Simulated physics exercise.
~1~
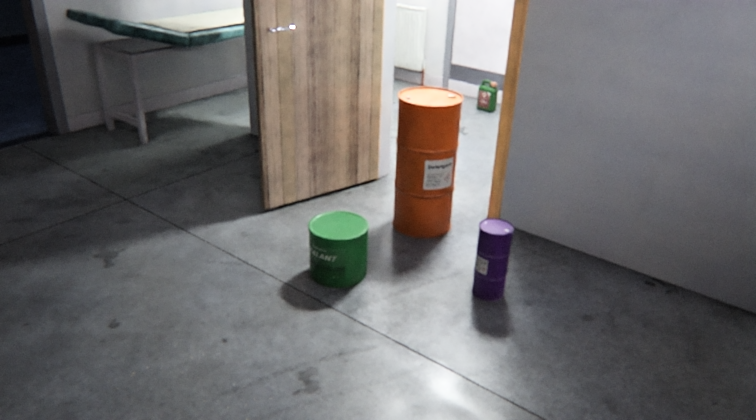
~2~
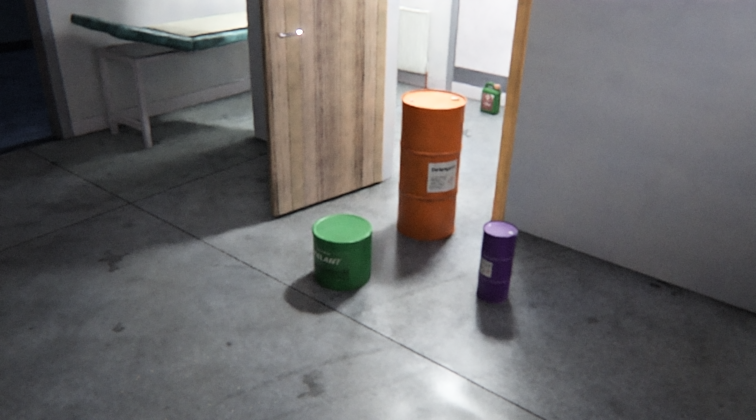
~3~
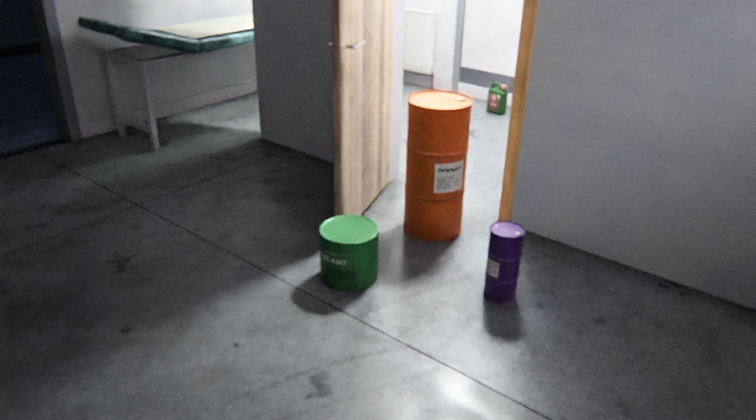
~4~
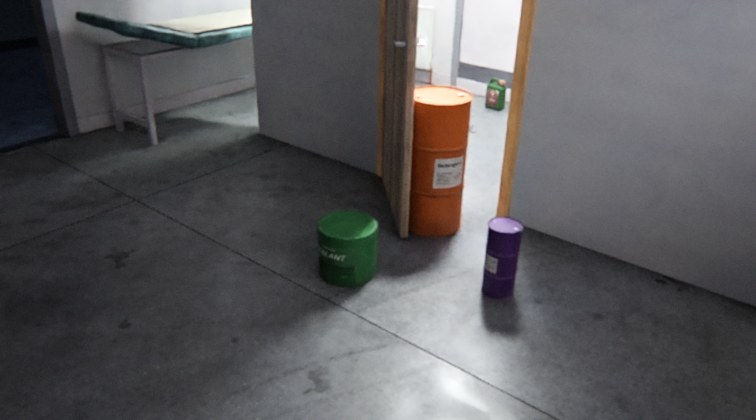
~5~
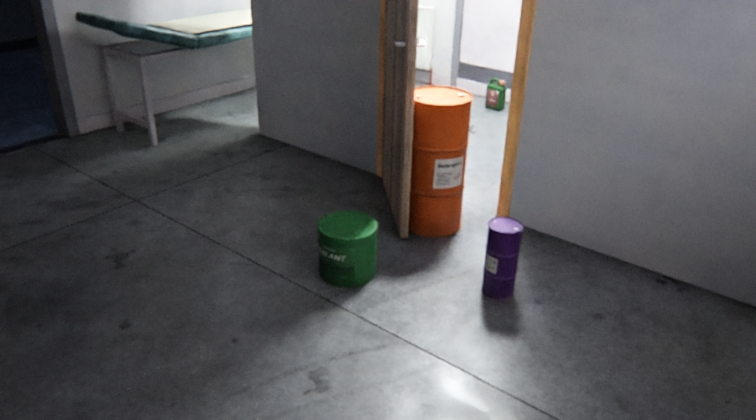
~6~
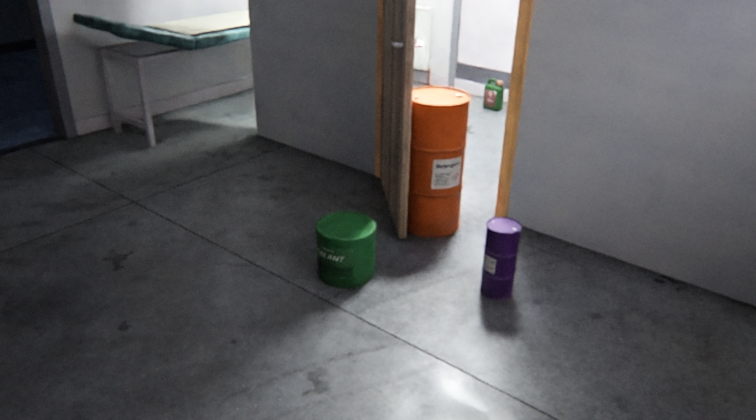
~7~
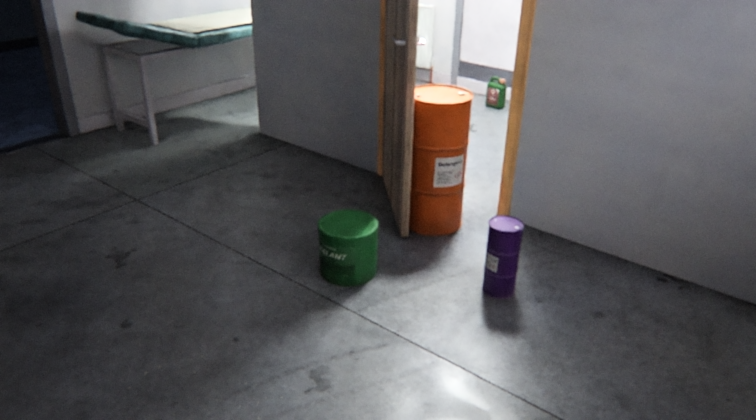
To begin with, a wooden door stands wide open in a grey-floored room, with a tall orange drum near the doorway, a short green pail in front and a slim purple canister to the right. The door then swings toward the doorway, sweeping to the right behind the green pail, with nobody seen pushing it. It narrows to a thin edge and comes up against the left side of the orange drum. There it stops, still partly open. The drum, pail and canister stay where they were, and the door remains resting by the drum, unshut, as the view sways slightly.
